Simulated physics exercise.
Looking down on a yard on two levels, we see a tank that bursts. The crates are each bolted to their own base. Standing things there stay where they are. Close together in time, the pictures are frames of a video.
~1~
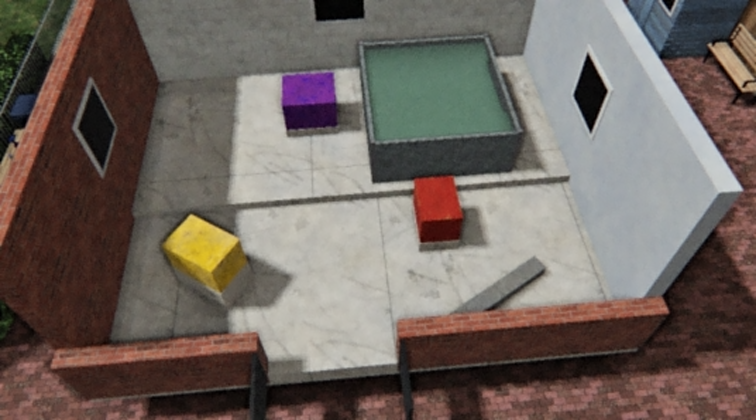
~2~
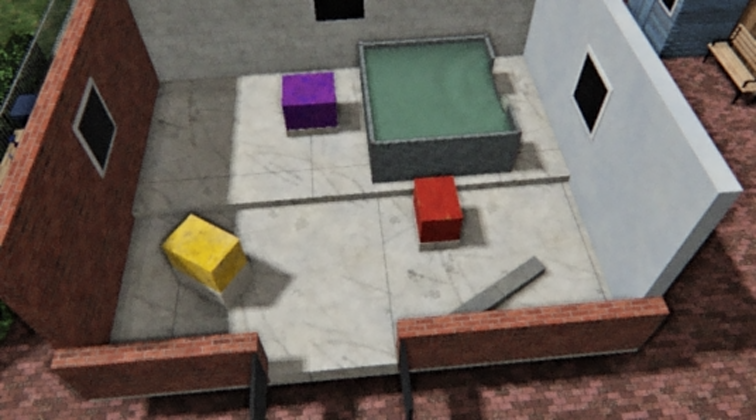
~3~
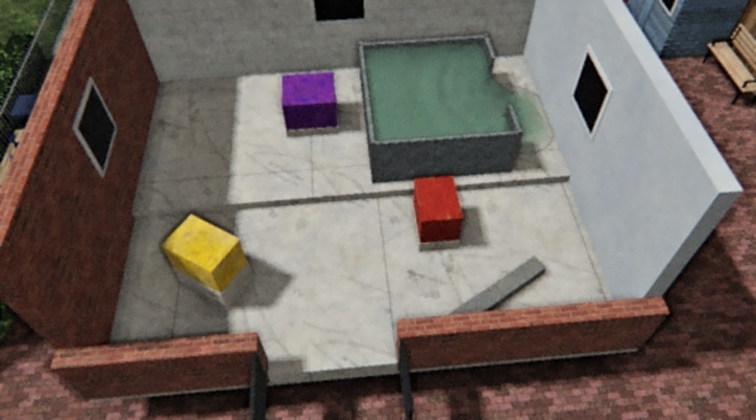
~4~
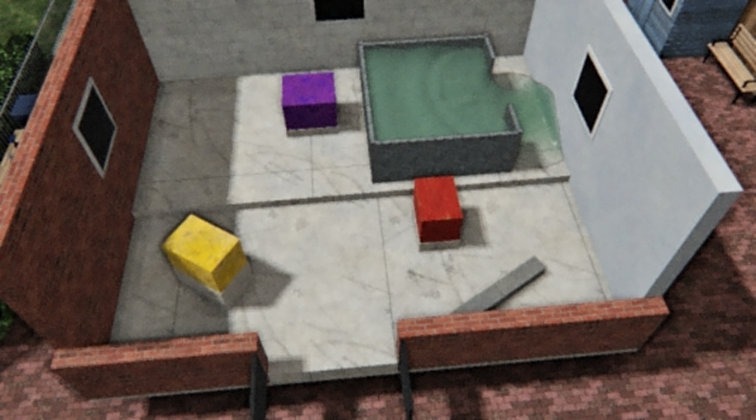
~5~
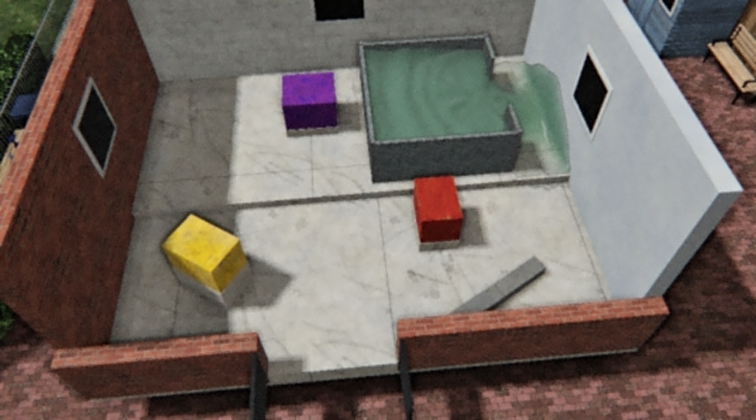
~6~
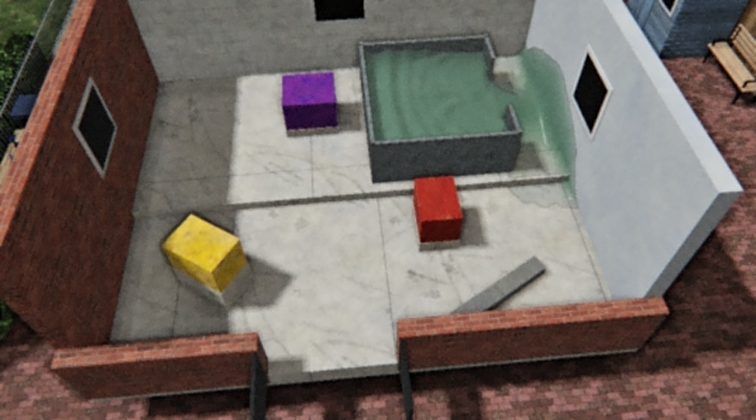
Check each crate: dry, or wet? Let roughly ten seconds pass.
The purple crate will not be touched, the yellow crate will not be touched, the red crate will not be touched.
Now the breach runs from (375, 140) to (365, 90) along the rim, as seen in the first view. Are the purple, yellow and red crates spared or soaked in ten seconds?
Purple is reached; yellow is not reached; red is not reached.
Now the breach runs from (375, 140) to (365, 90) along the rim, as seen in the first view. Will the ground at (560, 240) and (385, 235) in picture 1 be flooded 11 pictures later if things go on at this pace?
I'd expect the first point to stay dry and the second point to stay dry.
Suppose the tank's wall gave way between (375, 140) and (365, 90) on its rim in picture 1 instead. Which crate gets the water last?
Answer: The red-painted one.
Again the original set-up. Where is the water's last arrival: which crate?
My guess: The yellow one.
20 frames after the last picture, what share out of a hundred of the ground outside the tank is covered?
Roughly 55 percent.
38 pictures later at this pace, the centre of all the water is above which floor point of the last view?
Around pixel (396, 169).
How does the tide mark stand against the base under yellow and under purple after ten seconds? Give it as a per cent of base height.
Close to 40 per cent, and close to 70 per cent, in that order.
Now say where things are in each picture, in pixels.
The first picture shows the tank at (434, 89) is whole and still.
In the second picture, the front is at a hidden place, out from the gap at (495, 106).
In the third picture, water pours out at (494, 109) and has run to (549, 134).
In the fourth picture, water pours out at (494, 109) and has run to (561, 157).
In the fifth picture, the front is at (566, 182), out from the gap at (494, 109).
In the sixth picture, water pours out at (494, 108) and has run to (575, 206).
A moment on, water covers 20 % of the floor; the purple crate not reached, the yellow crate not reached, the red crate not reached.
Next, water covers 35 % of the floor; the purple crate not reached, the yellow crate not reached, the red crate water round its plinth.
Then, water covers 55 % of the floor; the purple crate water round its plinth, the yellow crate water round its plinth, the red crate water round its plinth.
Later, water covers 85 % of the floor; the purple crate water round its plinth, the yellow crate water round its plinth, the red crate water round its plinth.
In the end, water covers 90 % of the floor; the purple crate stayed above the water, the yellow crate stayed above the water, the red crate stayed above the water.
